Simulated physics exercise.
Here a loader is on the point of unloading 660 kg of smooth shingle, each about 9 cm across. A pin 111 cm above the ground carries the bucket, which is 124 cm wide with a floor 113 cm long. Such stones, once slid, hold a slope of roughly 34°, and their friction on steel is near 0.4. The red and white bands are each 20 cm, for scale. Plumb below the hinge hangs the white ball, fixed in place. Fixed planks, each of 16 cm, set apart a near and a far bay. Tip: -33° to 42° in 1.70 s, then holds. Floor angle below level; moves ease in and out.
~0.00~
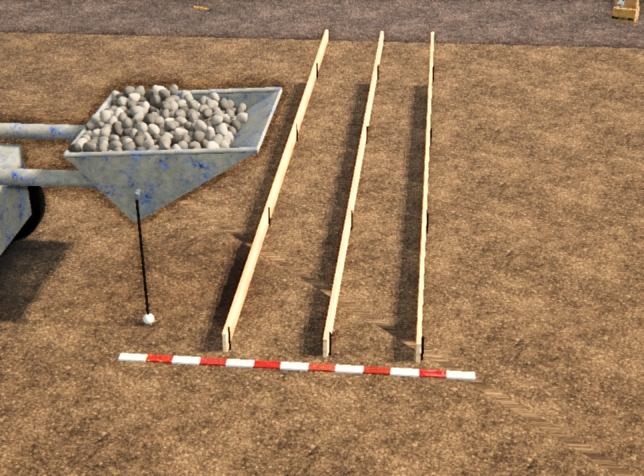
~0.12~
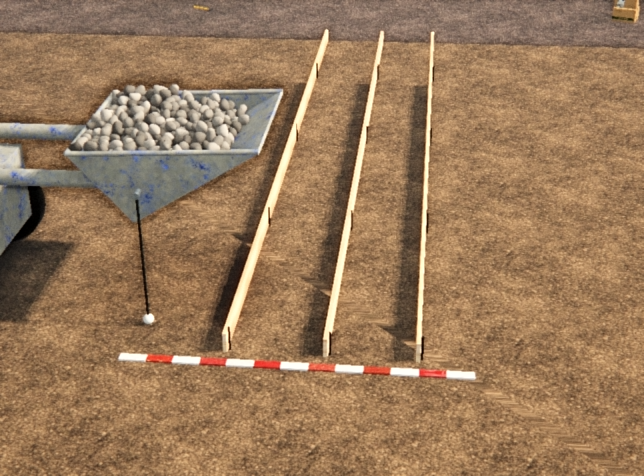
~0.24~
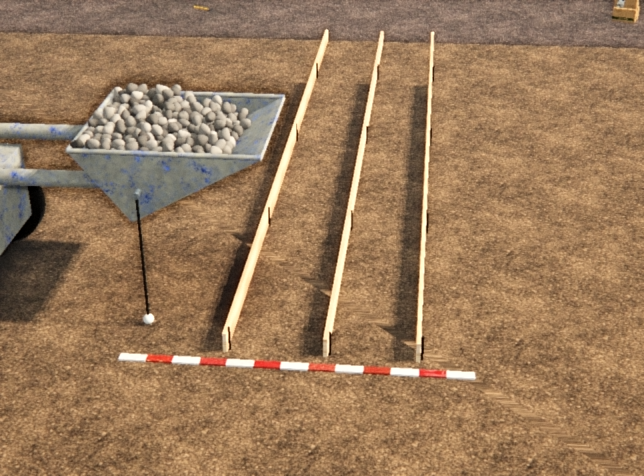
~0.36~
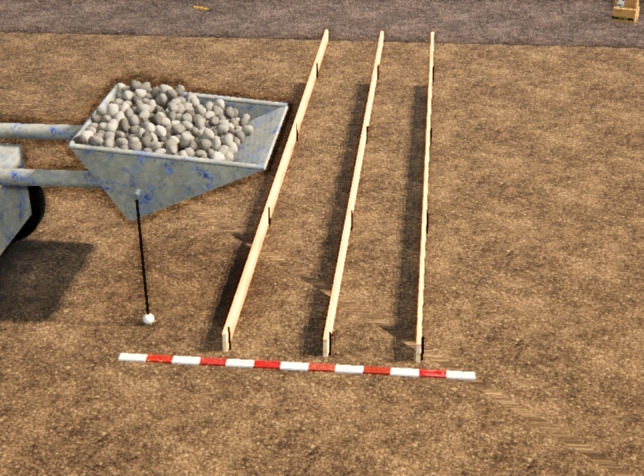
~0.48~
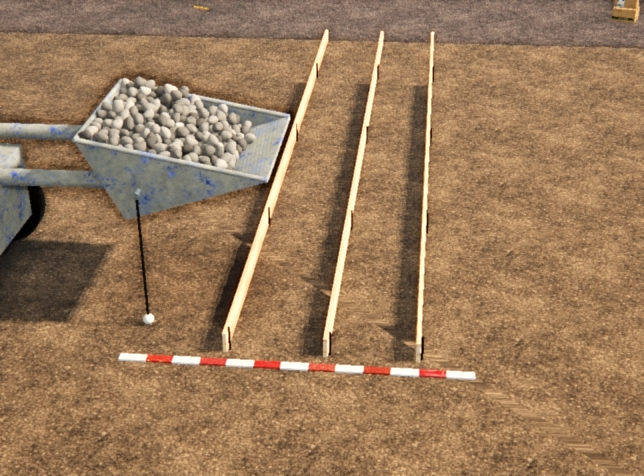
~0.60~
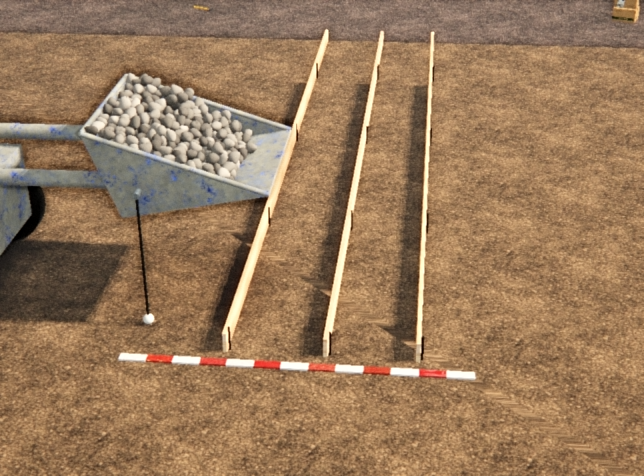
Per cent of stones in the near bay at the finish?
Roughly 85 percent.
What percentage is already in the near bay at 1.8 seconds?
Around 70 per cent of it, at that instant.
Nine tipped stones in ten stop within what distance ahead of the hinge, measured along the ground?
Some 140 cm out from the hinge.
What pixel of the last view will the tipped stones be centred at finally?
Their middle ends up near (293, 274).
After 1.3 s the floor is at 30°; 96 % in the bucket, 4 % in the near bay; the foremost stones are at (275, 244).
After 1.8 s the floor is at 42°; 28 % in the bucket, 2 % short of the bays, 70 % in the near bay; the foremost stones are at (336, 261).
After 2.2 s the floor is at 42°; 5 % in the bucket, 3 % short of the bays, 87 % in the near bay, 5 % in the far bay; the foremost stones are at (382, 272).
After 4.9 s the floor is at 42°; 0 % in the bucket, 5 % short of the bays, 87 % in the near bay, 8 % in the far bay; the foremost stones are at (412, 277).
